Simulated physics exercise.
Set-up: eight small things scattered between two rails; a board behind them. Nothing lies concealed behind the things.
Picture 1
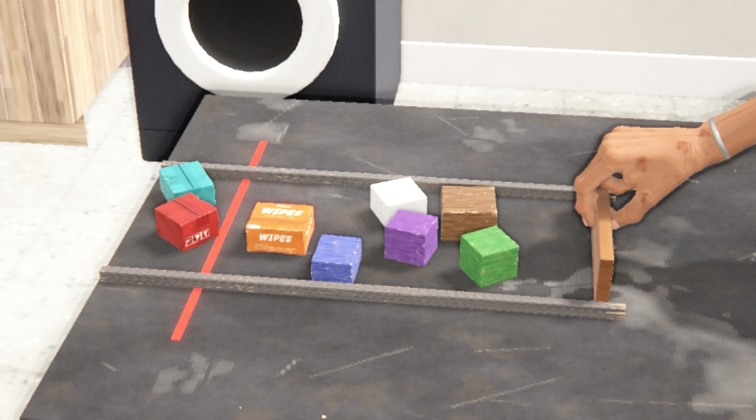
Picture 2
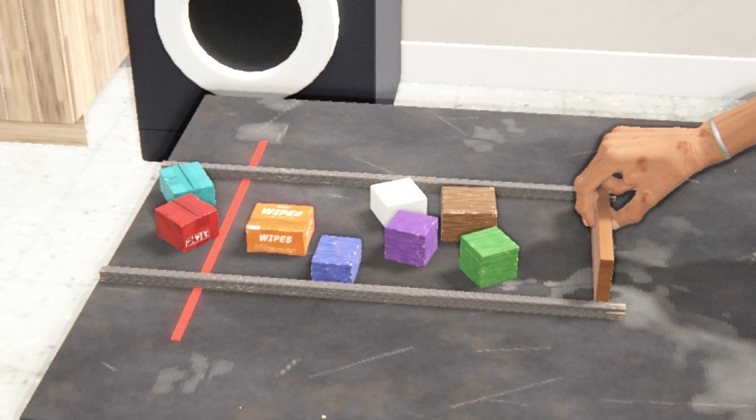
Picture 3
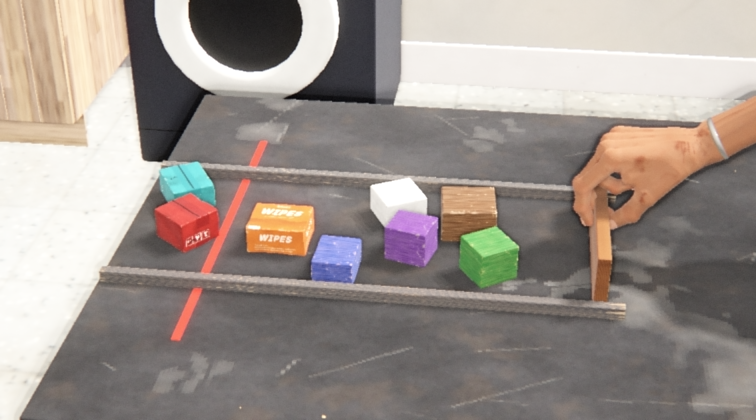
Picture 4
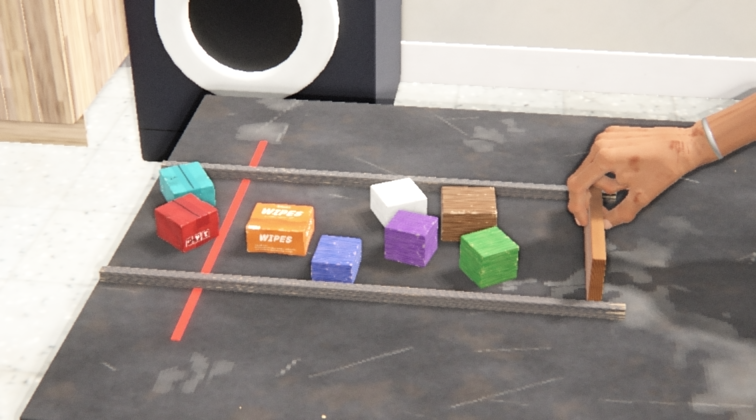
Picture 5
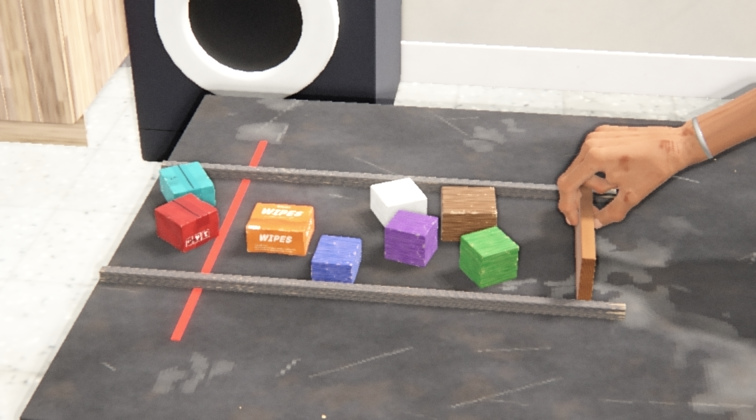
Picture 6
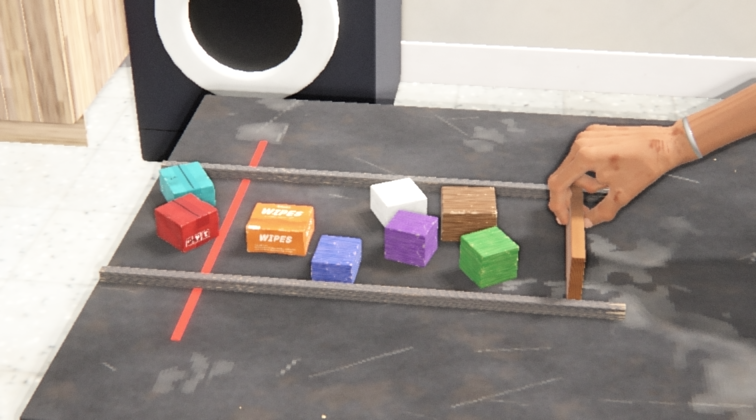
The video shows a hand holding a small wooden board upright between two rails on a dark surface, then sliding it slightly left toward scattered colored boxes and blocks, which stay still around a strip of red tape.
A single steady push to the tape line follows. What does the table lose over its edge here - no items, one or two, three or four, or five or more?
Three up to four drop.
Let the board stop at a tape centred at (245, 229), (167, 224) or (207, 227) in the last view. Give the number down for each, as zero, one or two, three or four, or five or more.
So in that order I'd say just one or two; at least five; 3 or 4.
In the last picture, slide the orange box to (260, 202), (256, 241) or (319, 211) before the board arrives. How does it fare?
In the given order it drops away, drops away and stays in place.
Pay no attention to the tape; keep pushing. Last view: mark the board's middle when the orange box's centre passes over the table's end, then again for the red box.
The middle is at (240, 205) when it's the orange box, and at (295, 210) when it's the red box.
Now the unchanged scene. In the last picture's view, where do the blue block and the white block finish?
Roughly (151, 251) for the first and roughly (167, 185) for the second.
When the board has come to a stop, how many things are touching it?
My count gives 2.
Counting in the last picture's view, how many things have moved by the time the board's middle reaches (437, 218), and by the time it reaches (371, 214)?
I make it 4 at the first spot and 6 at the other.
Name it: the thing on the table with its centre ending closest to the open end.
That would be the white block.
Soon after, none off yet; turquoise box at rest near (187, 188); red box at rest near (187, 222); orange box at rest near (281, 229).
At rest, the number that fall off is three or four; fallen, orange box, red box and turquoise box.
